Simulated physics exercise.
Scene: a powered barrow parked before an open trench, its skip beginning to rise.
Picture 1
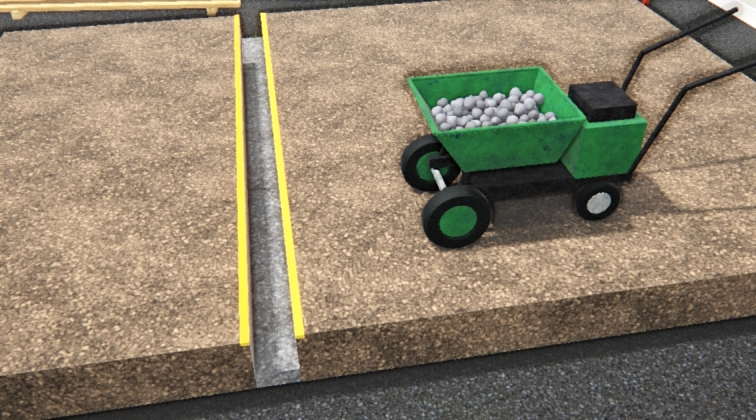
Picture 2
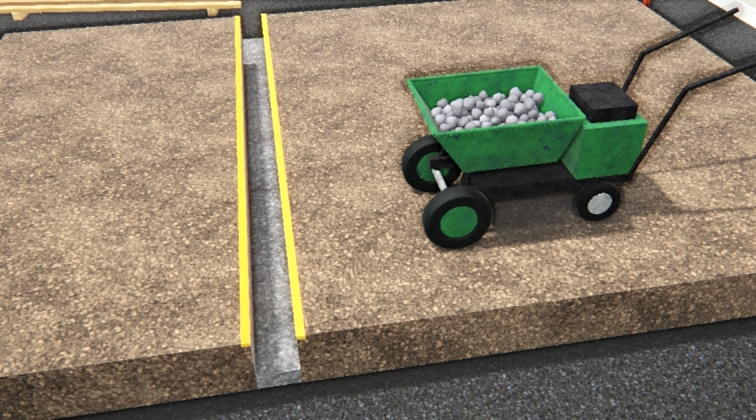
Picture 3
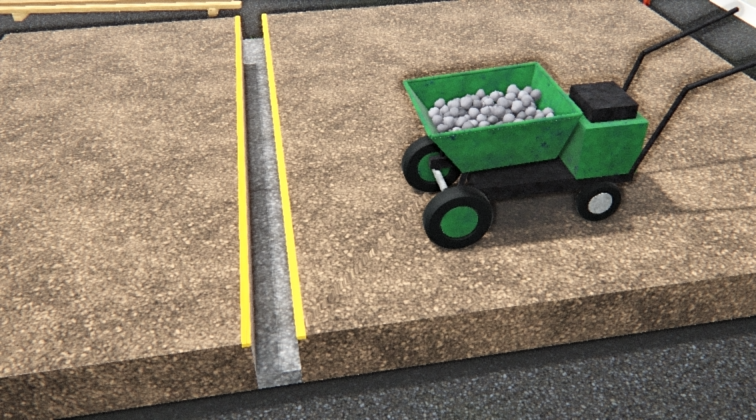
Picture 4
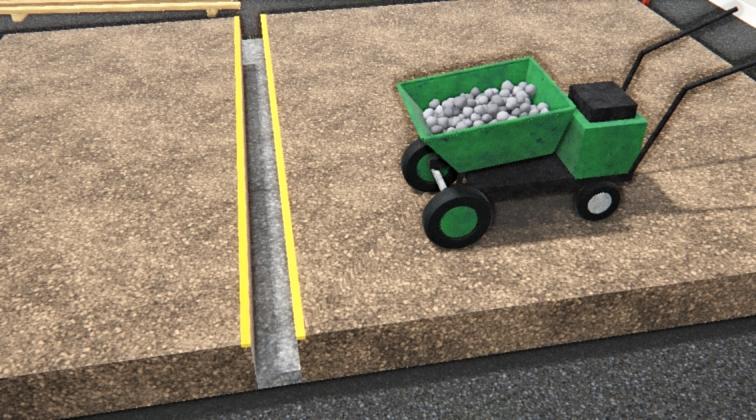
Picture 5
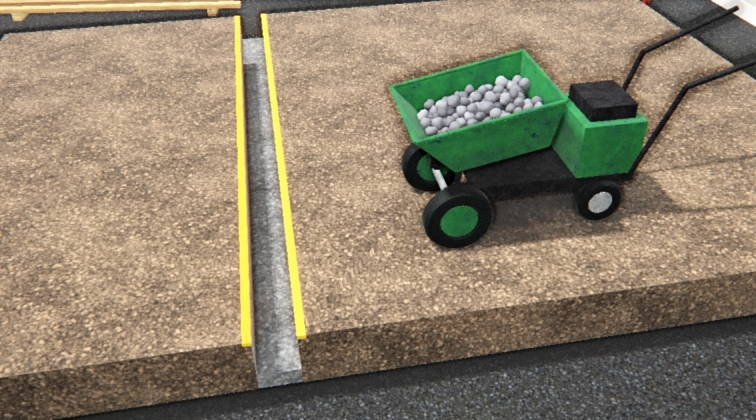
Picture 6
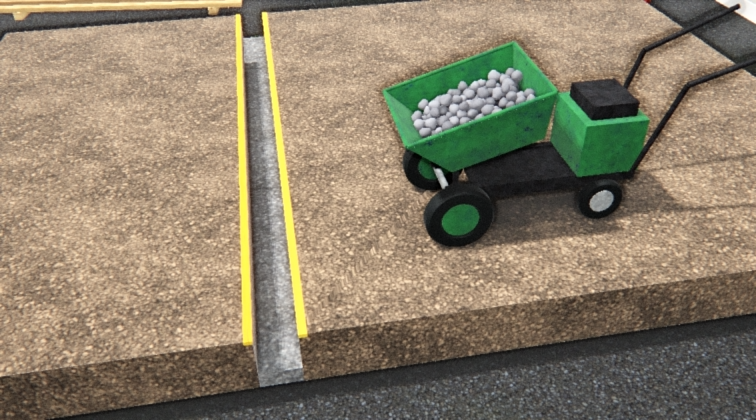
A green powered barrow stands beside a narrow trench as its skip of grey cobbles slowly tilts left.
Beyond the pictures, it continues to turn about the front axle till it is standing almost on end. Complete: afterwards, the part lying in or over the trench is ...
... the minority.
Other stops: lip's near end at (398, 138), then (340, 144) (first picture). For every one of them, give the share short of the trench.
First position: Some 20 percent; second position: Some 0 percent.
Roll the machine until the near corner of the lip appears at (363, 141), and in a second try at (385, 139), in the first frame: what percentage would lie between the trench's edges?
You'd get around 80 in a hundred, then 90 in a hundred.
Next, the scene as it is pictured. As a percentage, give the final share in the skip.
It comes to about 5 percent.
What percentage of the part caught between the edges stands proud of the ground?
Roughly 0 percent.
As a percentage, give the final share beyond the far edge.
I'd put it at around 0 percent.
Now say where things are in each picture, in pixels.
The first picture shows lip of the skip near (436, 134), level; top of the load near (488, 114), round cobbles; first edge of the trench near (295, 293); far edge near (244, 300), the trench under half as wide as the skip, and about as deep as wide.
The second picture shows lip of the skip near (435, 135), level; top of the load near (488, 114).
The third picture shows lip of the skip near (431, 137), tipped barely; top of the load near (500, 113).
The fourth picture shows lip of the skip near (424, 140), tipped a little; top of the load near (495, 111).
The fifth picture shows lip of the skip near (416, 143), tipped a little; top of the load near (512, 109).
The sixth picture shows lip of the skip near (407, 147), tipped clearly; top of the load near (505, 104); first edge of the trench near (298, 292); far edge near (246, 299).
Shortly afterwards, skip tipped steeply; the whole lot in the skip.
Next, skip tipped steeply; all but a few in the skip; only a few short of the trench; only a few falling.
Some moments later, skip tipped right over; near a third in the skip; near half short of the trench; a little in or heaped over the trench; only a few beyond it.
In the end, skip tipped right over; a little in the skip; the bulk short of the trench; near a quarter in or heaped over the trench; only a few beyond it.
